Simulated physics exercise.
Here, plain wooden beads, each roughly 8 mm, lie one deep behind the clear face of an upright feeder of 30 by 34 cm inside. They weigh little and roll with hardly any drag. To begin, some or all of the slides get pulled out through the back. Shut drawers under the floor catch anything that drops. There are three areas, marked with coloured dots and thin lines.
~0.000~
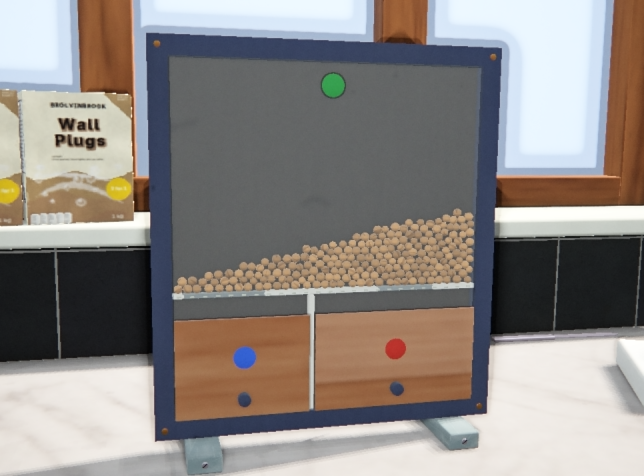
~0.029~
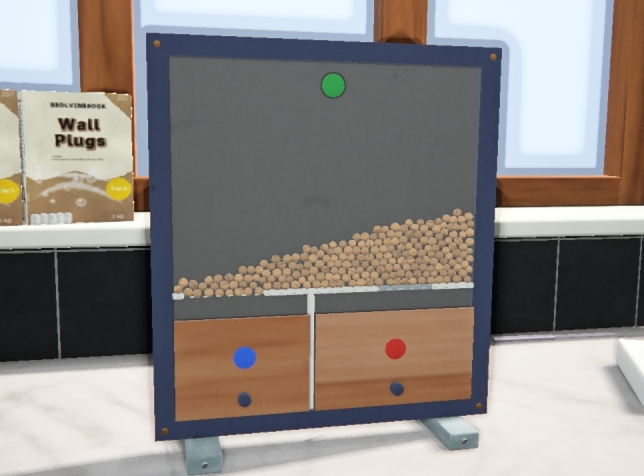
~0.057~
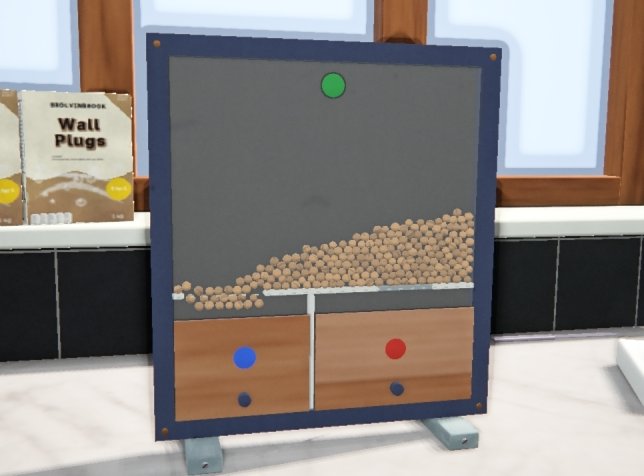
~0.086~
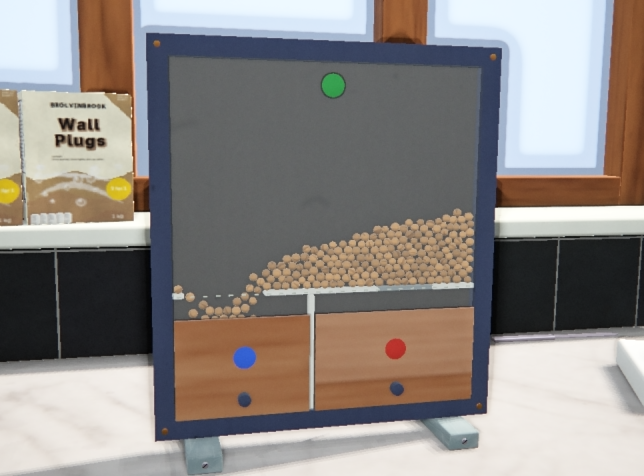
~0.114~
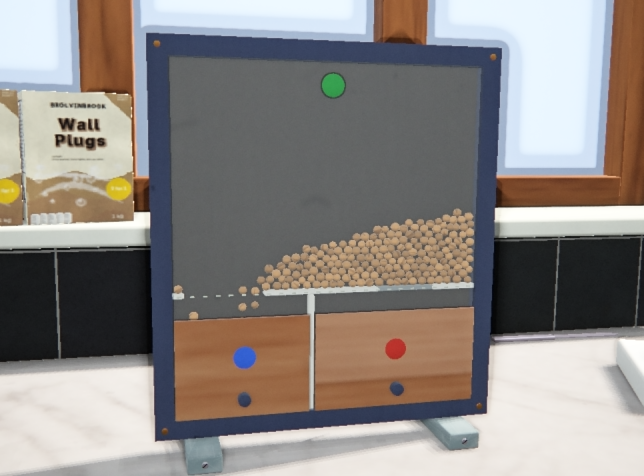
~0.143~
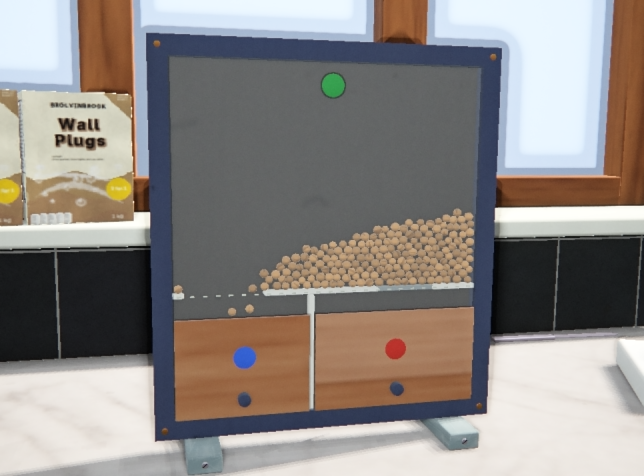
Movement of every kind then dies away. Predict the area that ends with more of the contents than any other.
I would say the one marked green.
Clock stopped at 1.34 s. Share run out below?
About 20 in a hundred.
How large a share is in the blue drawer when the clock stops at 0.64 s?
Share: Near 15 %.
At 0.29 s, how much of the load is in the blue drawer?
I'd say close to 15 in a hundred.
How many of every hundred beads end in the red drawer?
Near 0 in a hundred, I'd say.
By 0.29 s, 15 % are out; blue 15 %, green 85 %.
By 0.64 s, 20 % are out; blue 15 %, green 80 %.
By 1.34 s, 20 % are out; blue 20 %, green 80 %.
All still by 1.6 s, 20 % are out; red 0 %, blue 20 %, green 80 %.
